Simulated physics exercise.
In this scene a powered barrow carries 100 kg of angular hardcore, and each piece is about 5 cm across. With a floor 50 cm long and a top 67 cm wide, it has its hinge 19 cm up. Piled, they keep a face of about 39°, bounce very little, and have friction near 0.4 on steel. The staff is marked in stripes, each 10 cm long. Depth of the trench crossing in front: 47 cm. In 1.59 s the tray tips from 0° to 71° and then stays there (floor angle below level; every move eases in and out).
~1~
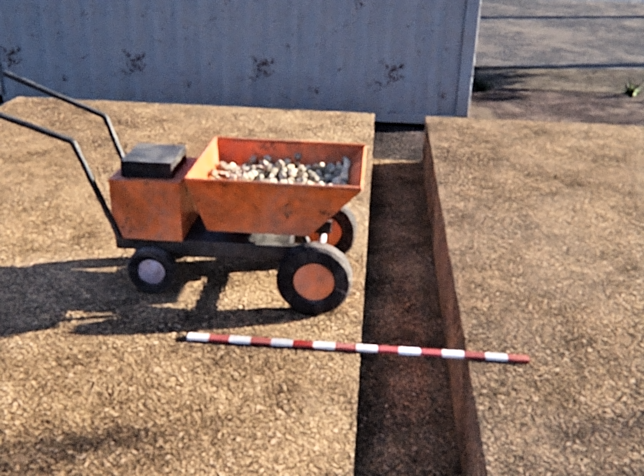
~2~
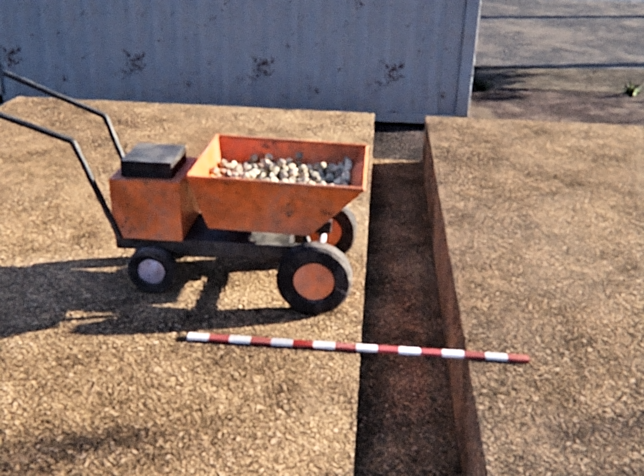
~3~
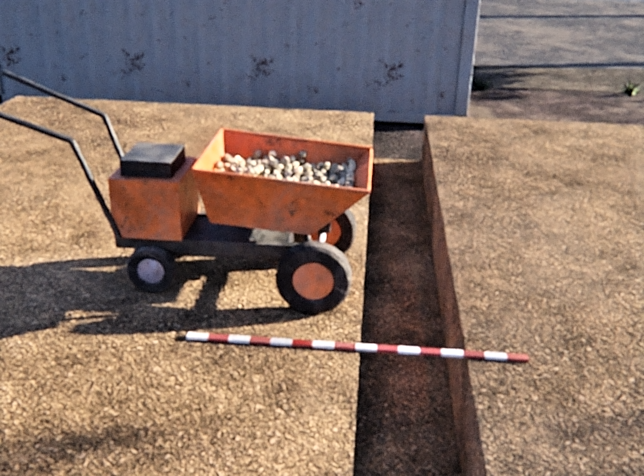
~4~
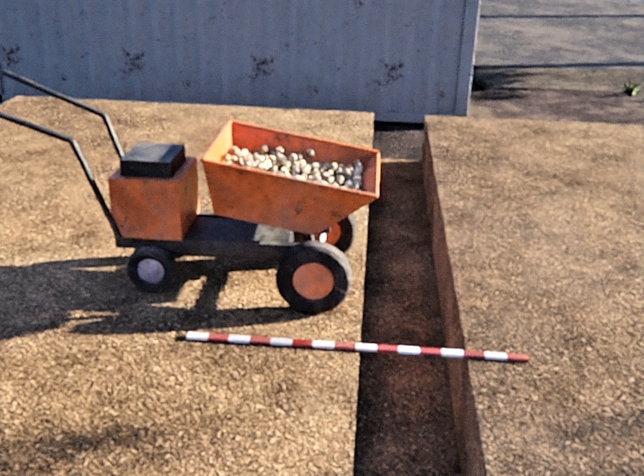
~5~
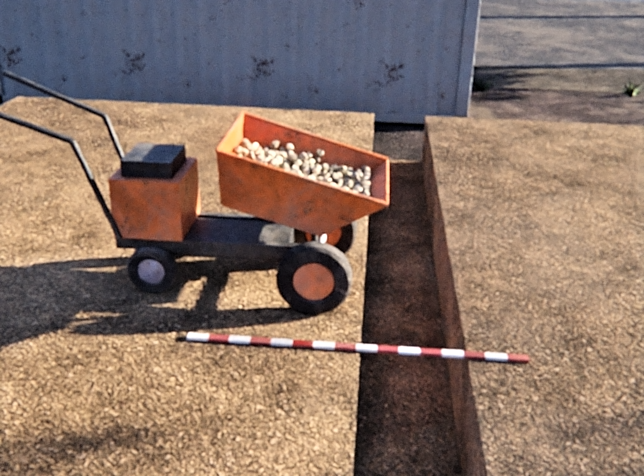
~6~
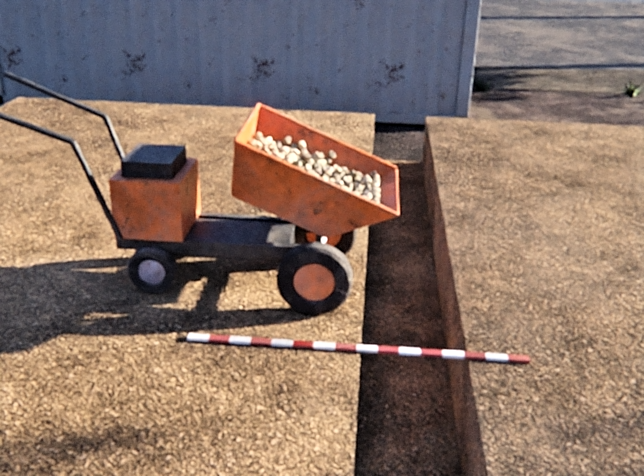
An orange motorized barrow loaded with pale stones stood beside a narrow trench, and its tray slowly tilted up at the back, leaning toward the right while the wheels stayed still.
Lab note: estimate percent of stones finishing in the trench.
Approx. 85 %.
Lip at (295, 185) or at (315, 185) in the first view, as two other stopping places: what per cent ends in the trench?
Result: Close to 100 then close to 100 per cent.
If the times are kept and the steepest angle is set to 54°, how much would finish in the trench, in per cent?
It would be near 0 per cent.
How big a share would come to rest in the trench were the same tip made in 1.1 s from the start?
Then roughly 80 percent.
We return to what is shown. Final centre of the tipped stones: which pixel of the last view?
Somewhere near pixel (431, 353).
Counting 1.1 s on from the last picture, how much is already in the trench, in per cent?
Something like 25 in a hundred.
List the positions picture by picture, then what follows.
The first frame shows lip at (362, 189), floor tilted 0°, highest stones at (314, 167).
In the second frame, the tray is at 1°, its lip at (364, 190); the top of the load is at (308, 166).
The third frame shows lip at (369, 192), floor tilted 4°, highest stones at (278, 162).
The fourth frame shows lip at (377, 197), floor tilted 9°, highest stones at (259, 159).
The fifth frame shows lip at (388, 205), floor tilted 16°, highest stones at (255, 152).
The sixth frame shows lip at (398, 215), floor tilted 23°, highest stones at (260, 144).
Then, 0.6 s after the last picture the floor is at 60°, 100 % in the tray; the foremost stones are at (411, 242).
Then, 1.1 s after the last picture the floor is at 71°, 74 % in the tray, 24 % in the trench, 2 % past the trench; the foremost stones are at (473, 292).
Then, 1.4 s after the last picture the floor is at 71°, 35 % in the tray, 50 % in the trench, 15 % past the trench; the foremost stones are at (516, 302).
Then, 3.4 s after the last picture the floor is at 71°, 0 % in the tray, 85 % in the trench, 15 % past the trench; the foremost stones are at (523, 303).
